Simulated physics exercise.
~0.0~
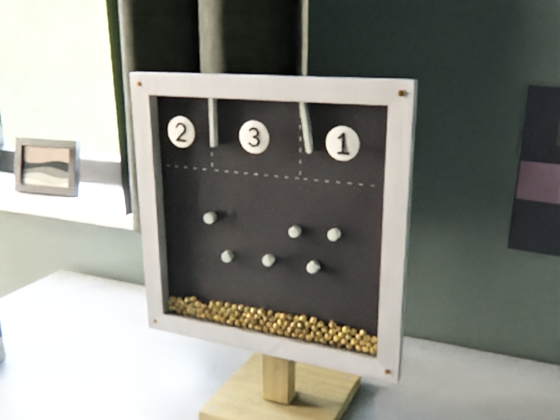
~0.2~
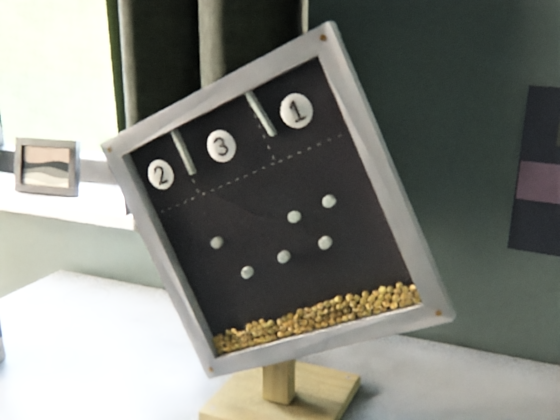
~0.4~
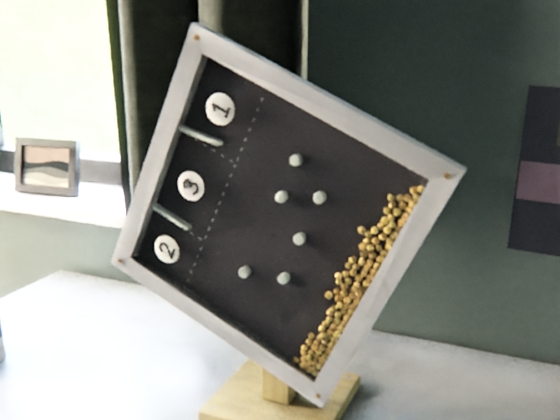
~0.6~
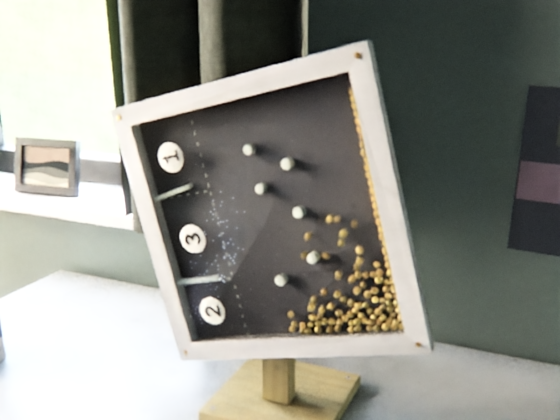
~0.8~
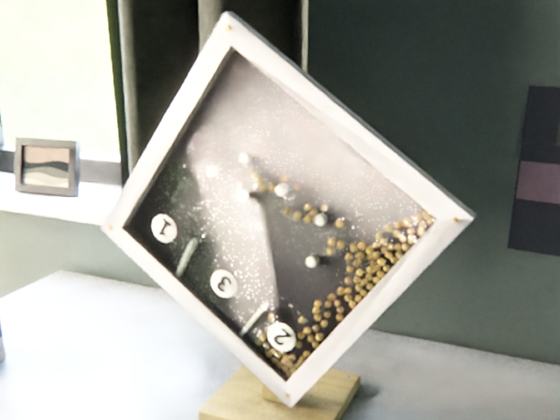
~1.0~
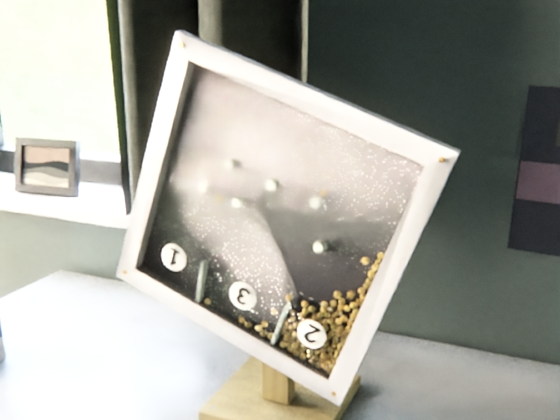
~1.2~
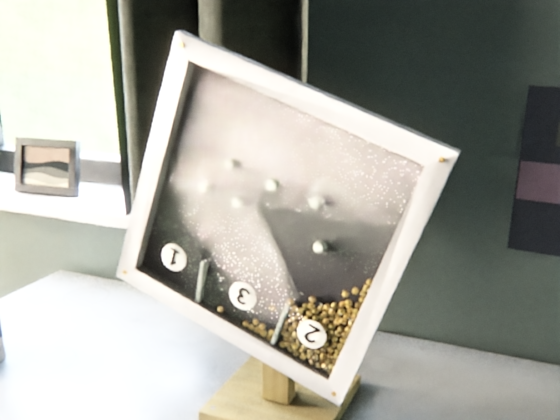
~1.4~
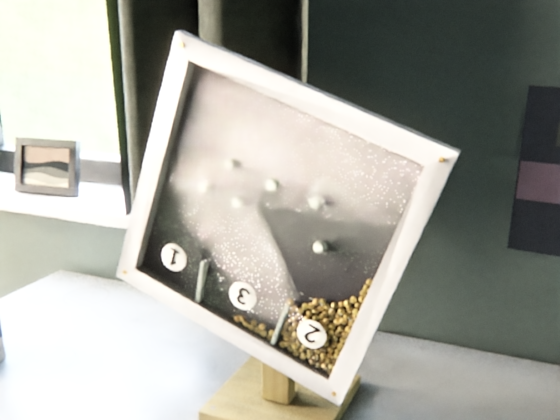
In a softly lit room seen from the front by a still camera, a square white-framed box with a clear window stands on a wooden stand, with a window to the left and a dark wall behind. Golden chickpeas line its bottom beneath six pale pegs and three pockets marked two, three and one. The box turns anticlockwise, and the chickpeas heap toward the right side. As it tips further, they tumble down past the pegs toward the lower corner. The box stops nearly upside down, and most chickpeas settle in pocket two, a few in three, none in one.
